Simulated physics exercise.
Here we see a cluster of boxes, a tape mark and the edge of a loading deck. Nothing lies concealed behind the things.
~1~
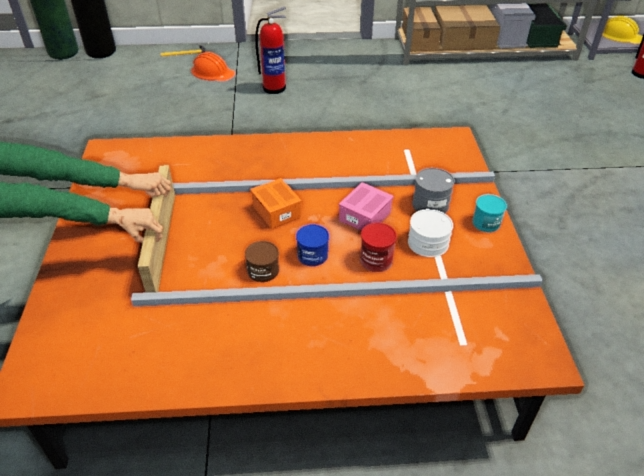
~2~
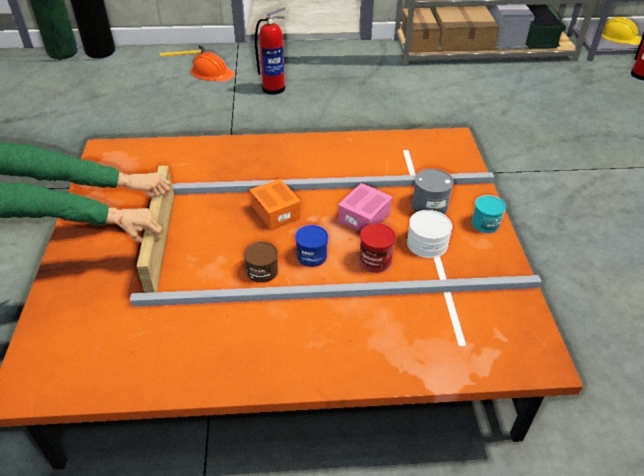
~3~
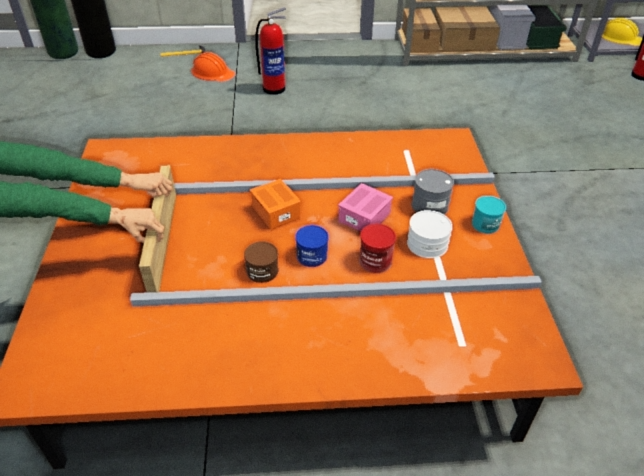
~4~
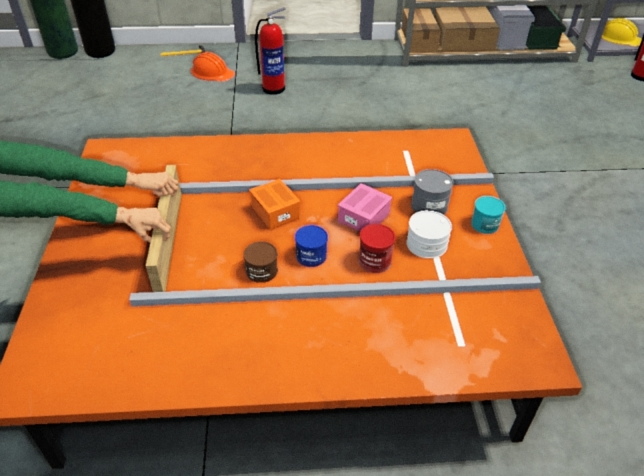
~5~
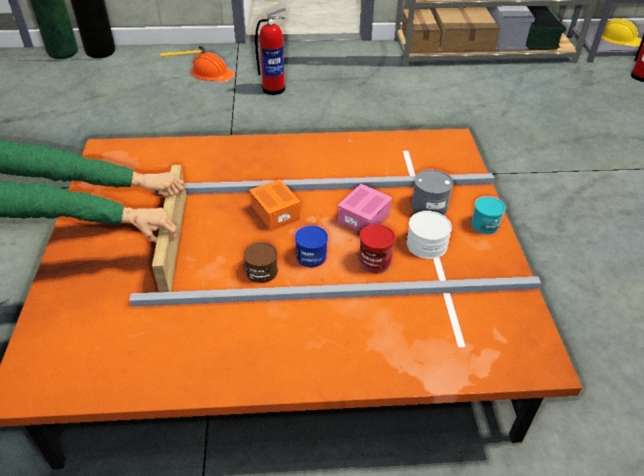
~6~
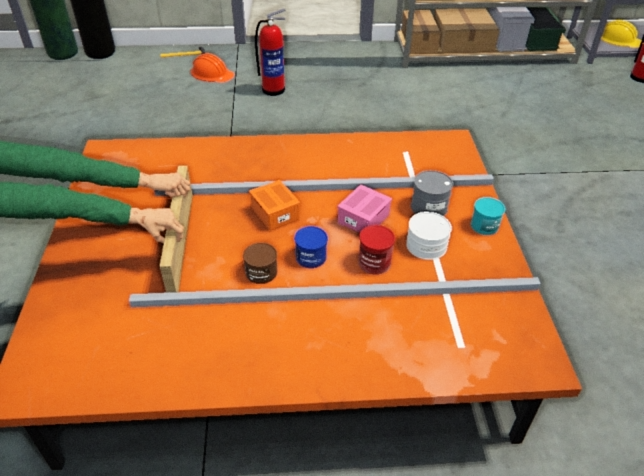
A wooden plank, held by two green-sleeved hands, stayed still at first and then slid slightly right between two grey rails on an orange table, while the boxes and cans ahead sat still.
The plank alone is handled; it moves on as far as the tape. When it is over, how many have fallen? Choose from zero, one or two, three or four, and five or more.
When it is over, one or two have fallen.
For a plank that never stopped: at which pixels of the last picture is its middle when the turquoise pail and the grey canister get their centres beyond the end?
The turquoise pail gives roughly (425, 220), the grey canister roughly (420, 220).
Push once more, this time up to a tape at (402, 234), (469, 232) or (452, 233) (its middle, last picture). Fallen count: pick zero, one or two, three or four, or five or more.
Taking them in turn, zero; three to four; just one or two.
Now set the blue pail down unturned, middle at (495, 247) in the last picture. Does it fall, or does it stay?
Started there, the object is not lost.
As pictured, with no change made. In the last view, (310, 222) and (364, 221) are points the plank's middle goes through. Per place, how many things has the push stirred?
4 at one spot and 7 at the other.
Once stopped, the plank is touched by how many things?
It touches 3.
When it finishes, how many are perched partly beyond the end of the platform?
I'd say 0 of them.
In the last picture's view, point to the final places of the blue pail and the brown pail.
In the last picture they sit at about (448, 233) and about (456, 259).
Soon after, none off yet; turquoise pail at rest near (487, 217); grey canister at rest near (431, 195); white canister at rest near (428, 236).
After that, none off yet; turquoise pail at rest near (487, 217); grey canister displaced about its own width near (465, 186); white canister displaced about its own width near (456, 229).
In the end, the number that fall off is one or two; gone, grey canister and turquoise pail.
